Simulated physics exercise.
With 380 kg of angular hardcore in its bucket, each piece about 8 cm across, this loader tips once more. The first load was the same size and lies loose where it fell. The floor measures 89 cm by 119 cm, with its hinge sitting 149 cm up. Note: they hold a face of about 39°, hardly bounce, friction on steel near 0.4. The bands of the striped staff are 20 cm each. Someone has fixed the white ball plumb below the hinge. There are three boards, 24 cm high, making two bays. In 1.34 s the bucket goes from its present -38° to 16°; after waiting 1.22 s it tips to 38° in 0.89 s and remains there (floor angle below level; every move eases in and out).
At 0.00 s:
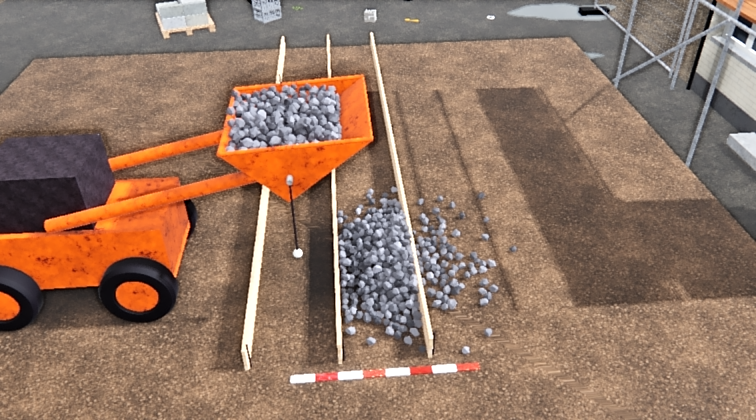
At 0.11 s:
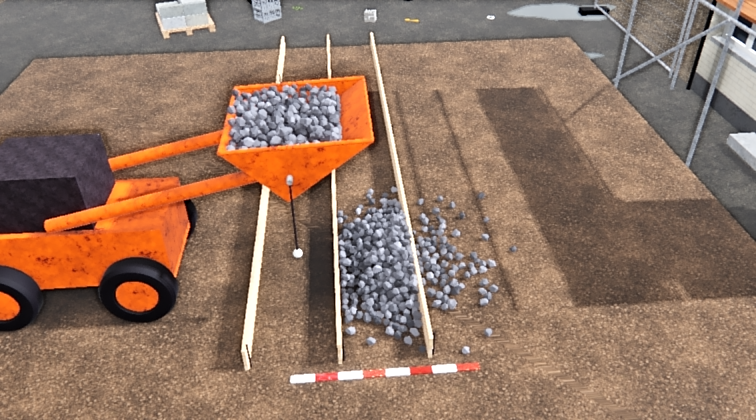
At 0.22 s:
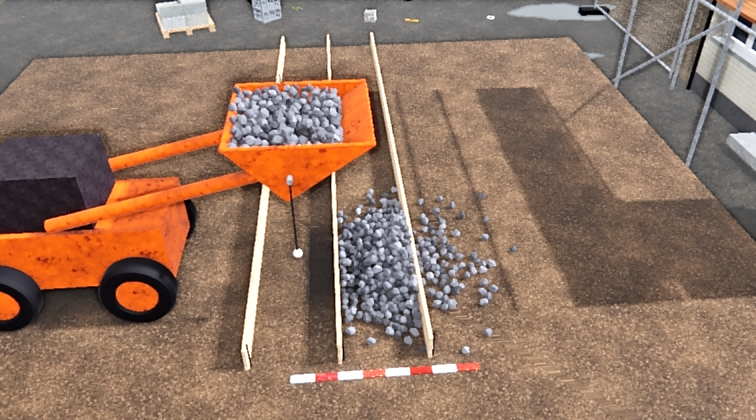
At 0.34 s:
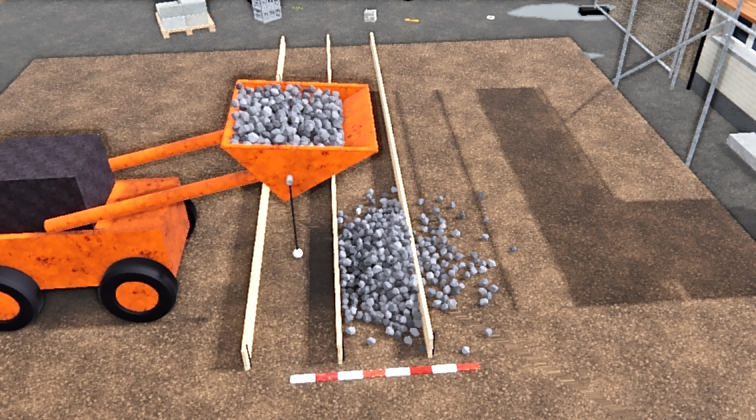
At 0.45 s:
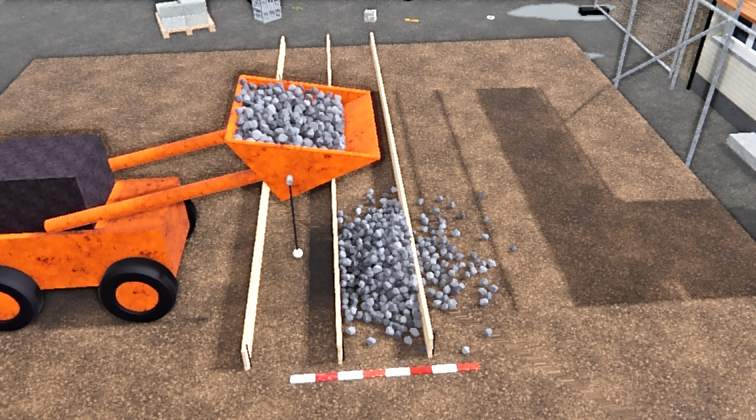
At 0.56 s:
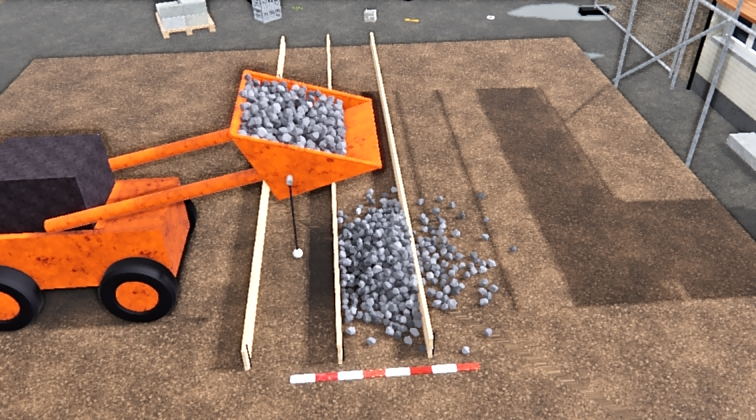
An orange loader slowly tilts its stone-filled bucket down to the right above wooden boards.
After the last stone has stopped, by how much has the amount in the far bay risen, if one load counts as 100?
It has risen by about 70 per cent of a load.
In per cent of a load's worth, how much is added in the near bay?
Near 0 %.
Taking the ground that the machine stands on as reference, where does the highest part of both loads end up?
The top ends about 48 cm above the ground.
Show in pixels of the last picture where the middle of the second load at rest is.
I'd point to about (387, 250).
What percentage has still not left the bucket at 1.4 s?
Close to 100 per cent of the load.
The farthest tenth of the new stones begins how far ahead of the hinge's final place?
Distance: Roughly 140 cm.
After 1.0 s the floor is at 8°; in per cent of one load, 100 in the bucket, 86 in the far bay, 14 past the last board; the foremost stones are at (489, 247).
After 1.4 s the floor is at 16°; in per cent of one load, 98 in the bucket, 88 in the far bay, 14 past the last board; the foremost stones are at (489, 247).
After 3.9 s the floor is at 38°; in per cent of one load, 3 in the bucket, 165 in the far bay, 32 past the last board; the foremost stones are at (495, 238).
After 6.6 s the floor is at 38°; in per cent of one load, 0 in the bucket, 156 in the far bay, 44 past the last board; the foremost stones are at (495, 238). Net gain in the far bay, 70.
